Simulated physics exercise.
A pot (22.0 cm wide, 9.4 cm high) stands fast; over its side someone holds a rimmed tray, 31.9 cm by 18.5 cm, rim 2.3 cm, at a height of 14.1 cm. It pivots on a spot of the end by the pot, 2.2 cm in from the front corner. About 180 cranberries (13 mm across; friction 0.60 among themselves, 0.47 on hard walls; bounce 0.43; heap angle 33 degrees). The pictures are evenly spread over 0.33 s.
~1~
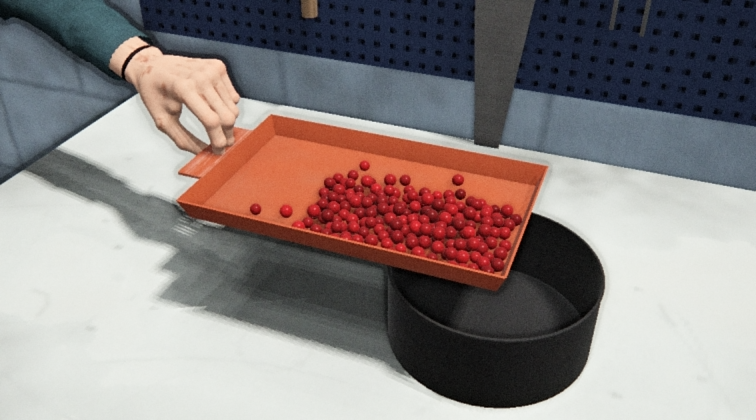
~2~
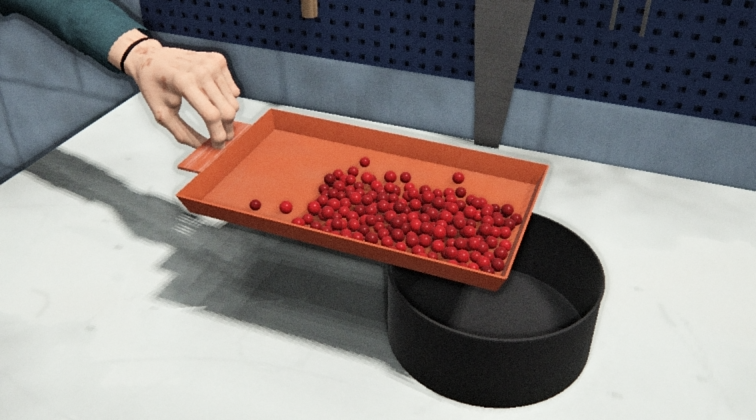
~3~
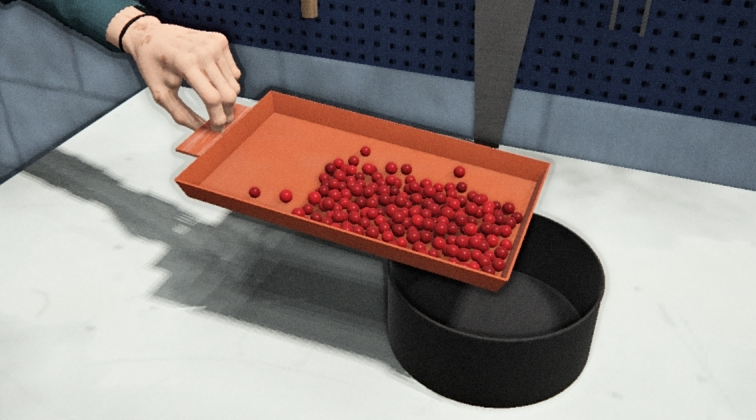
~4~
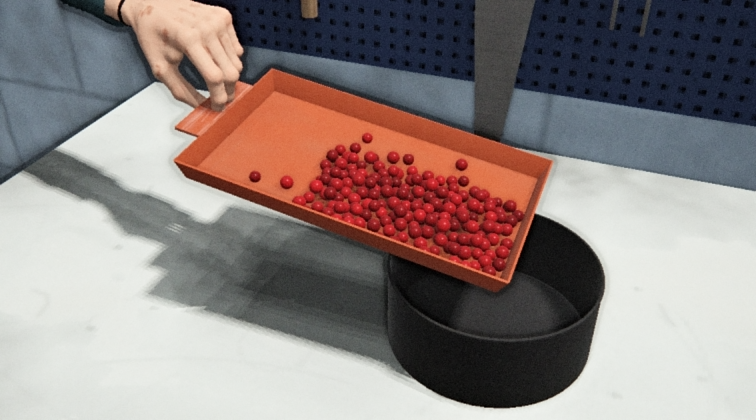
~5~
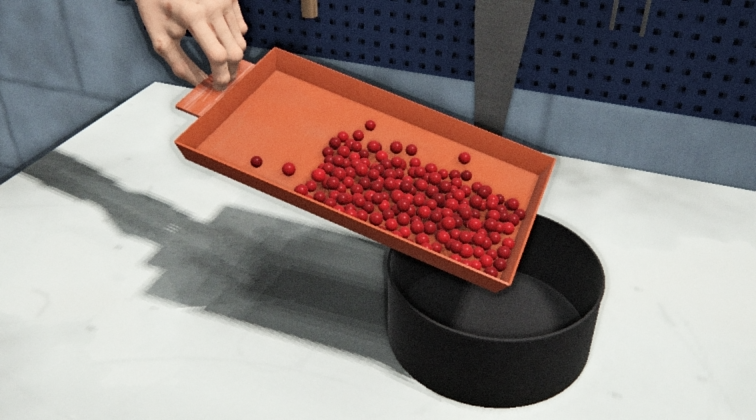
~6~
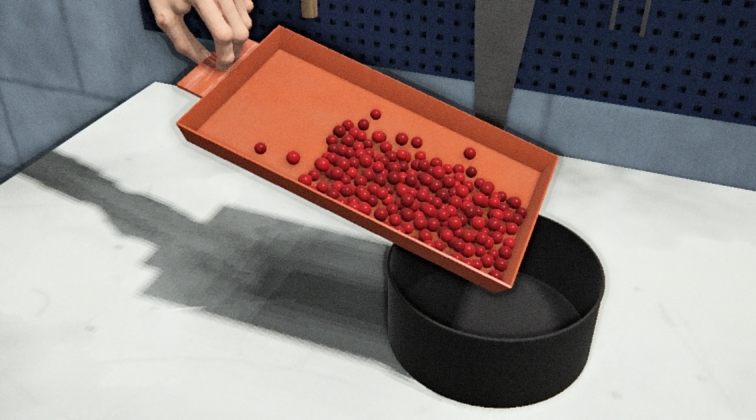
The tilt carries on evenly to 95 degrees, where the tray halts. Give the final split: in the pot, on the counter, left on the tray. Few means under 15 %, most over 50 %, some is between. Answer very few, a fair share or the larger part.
Pot: A fair share, counter: The larger part, tray: Very few.
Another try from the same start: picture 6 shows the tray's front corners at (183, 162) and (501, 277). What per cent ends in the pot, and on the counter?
Pot 0, counter 100.
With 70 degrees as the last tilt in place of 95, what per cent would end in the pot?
In that case some 30 per cent.
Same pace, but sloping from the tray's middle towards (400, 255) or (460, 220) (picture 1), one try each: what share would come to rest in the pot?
Some 0 and 80 per cent.
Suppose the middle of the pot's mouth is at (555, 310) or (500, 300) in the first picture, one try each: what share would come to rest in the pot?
Some 100 and 100 per cent.
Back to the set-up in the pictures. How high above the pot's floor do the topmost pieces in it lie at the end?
Some 2.5 cm.
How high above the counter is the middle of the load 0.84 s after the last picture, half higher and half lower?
Some 18 cm.
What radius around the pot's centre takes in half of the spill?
Roughly 20 cm.
Then, 0.50 s after the last picture, tilt 55 degrees; the tray holds 100 %, the pot 0 %.
Then, 0.84 s after the last picture, tilt 79 degrees; the tray holds 80 %, the pot 10 %.
Then, 1.27 s after the last picture, tilt 95 degrees; the tray holds 0 %, the pot 40 %.
In the end, pot 40 %, counter 60 %, tray 0 %.
